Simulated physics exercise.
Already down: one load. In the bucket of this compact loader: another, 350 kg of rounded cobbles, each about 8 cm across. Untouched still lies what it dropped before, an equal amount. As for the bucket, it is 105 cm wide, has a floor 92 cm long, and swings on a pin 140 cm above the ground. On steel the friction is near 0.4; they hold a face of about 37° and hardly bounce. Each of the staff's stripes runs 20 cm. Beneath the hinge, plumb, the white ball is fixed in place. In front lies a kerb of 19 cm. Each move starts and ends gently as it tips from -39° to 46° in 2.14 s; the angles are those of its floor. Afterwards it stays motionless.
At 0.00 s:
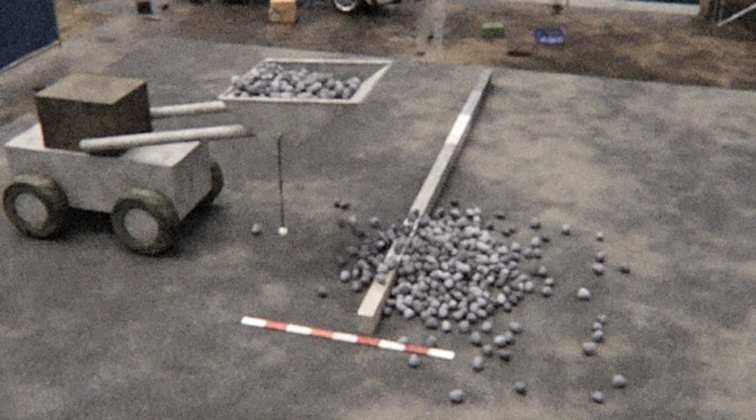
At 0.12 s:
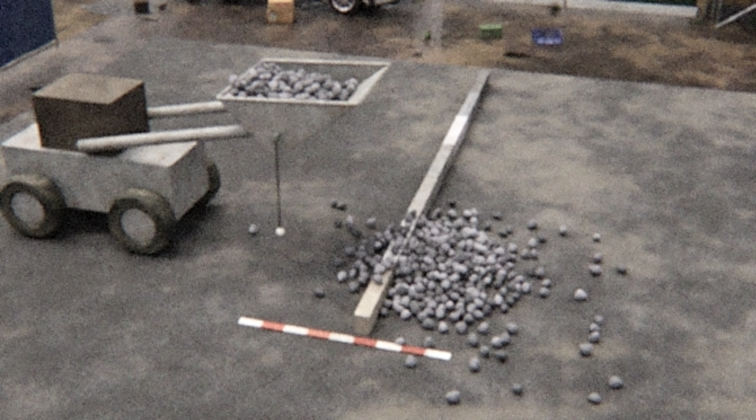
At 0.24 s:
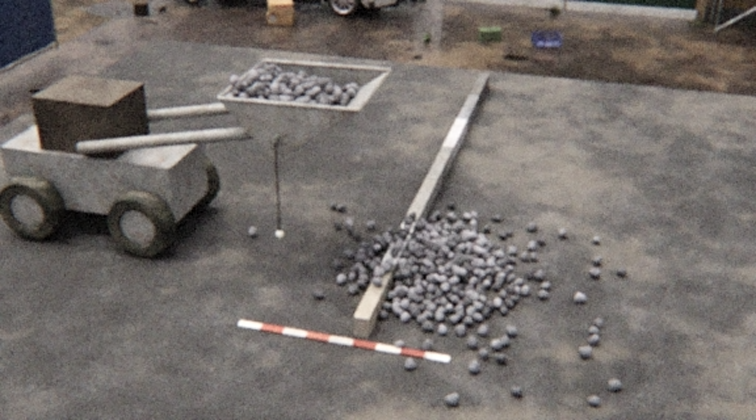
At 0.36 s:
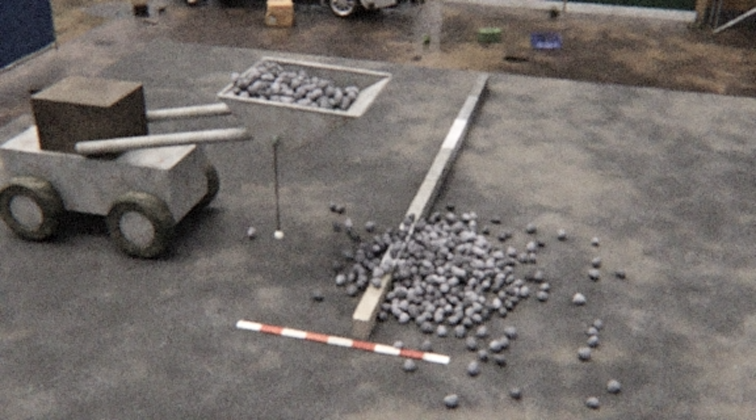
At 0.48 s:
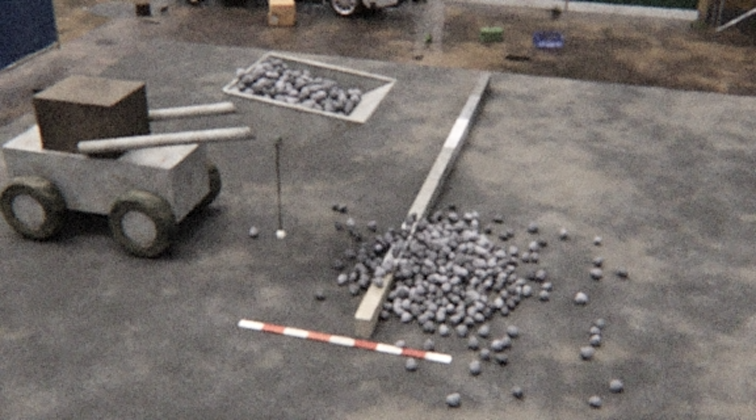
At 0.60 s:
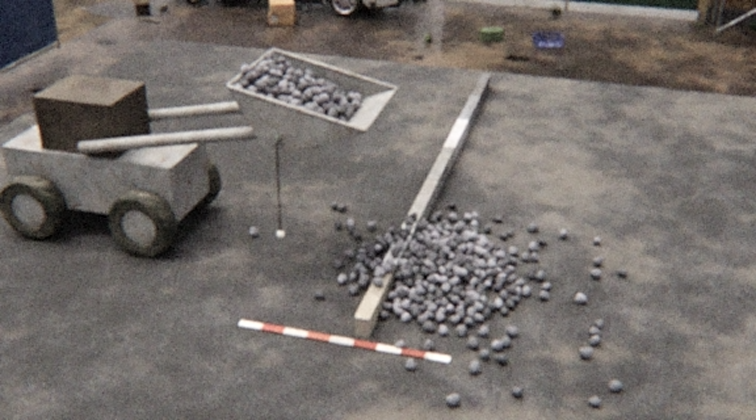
The clip opens on a small four-wheeled loader at the left, its tray of grey stones raised near a long kerb with a stone pile lying around it. The tray then tilts slightly, its right end dipping lower, while the stones stay inside and the vehicle and pile remain still.
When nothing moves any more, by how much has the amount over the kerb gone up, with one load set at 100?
It has gone up by about 27 per cent of a load.
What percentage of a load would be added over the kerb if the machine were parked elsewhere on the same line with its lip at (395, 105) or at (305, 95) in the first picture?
The first would add some 90 per cent and the second some 0 per cent.
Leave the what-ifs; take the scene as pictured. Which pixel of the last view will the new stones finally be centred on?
Centre at roughly (377, 255).
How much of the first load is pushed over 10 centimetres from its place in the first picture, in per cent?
Close to 5 in a hundred of them.
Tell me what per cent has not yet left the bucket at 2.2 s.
5 %.
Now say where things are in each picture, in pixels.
In the first picture, the bucket is at -39°, its lip at (359, 103); the top of the load is at (280, 75). The earlier load is highest near (398, 243), 23 cm above ground level, 12 % on this side of the kerb, 88 % over the kerb.
In the second picture, the bucket is at -38°, its lip at (357, 105); the top of the load is at (278, 75); the stones move at 0.1 m/s on average.
In the third picture, the bucket is at -36°, its lip at (358, 110); the top of the load is at (264, 75); the stones move at 0.1 m/s on average.
The fourth picture shows lip at (360, 117), floor tilted -33°, highest stones at (264, 73); the stones move at 0.1 m/s on average.
The fifth picture shows lip at (364, 123), floor tilted -28°, highest stones at (268, 69); the stones move at 0.2 m/s on average.
The sixth picture shows lip at (366, 131), floor tilted -23°, highest stones at (271, 66); the stones move at 0.2 m/s on average.
After 1.6 s the floor is at 32°; in per cent of one load, 90 in the bucket, 23 on this side of the kerb, 88 over the kerb; the foremost stones are at (602, 320).
After 2.2 s the floor is at 46°; in per cent of one load, 5 in the bucket, 87 on this side of the kerb, 107 over the kerb; the foremost stones are at (602, 320).
After 2.6 s the floor is at 46°; in per cent of one load, 0 in the bucket, 86 on this side of the kerb, 114 over the kerb; the foremost stones are at (602, 320).
After 5.2 s the floor is at 46°; in per cent of one load, 0 in the bucket, 85 on this side of the kerb, 115 over the kerb; the foremost stones are at (602, 320). Net gain over the kerb, 27.
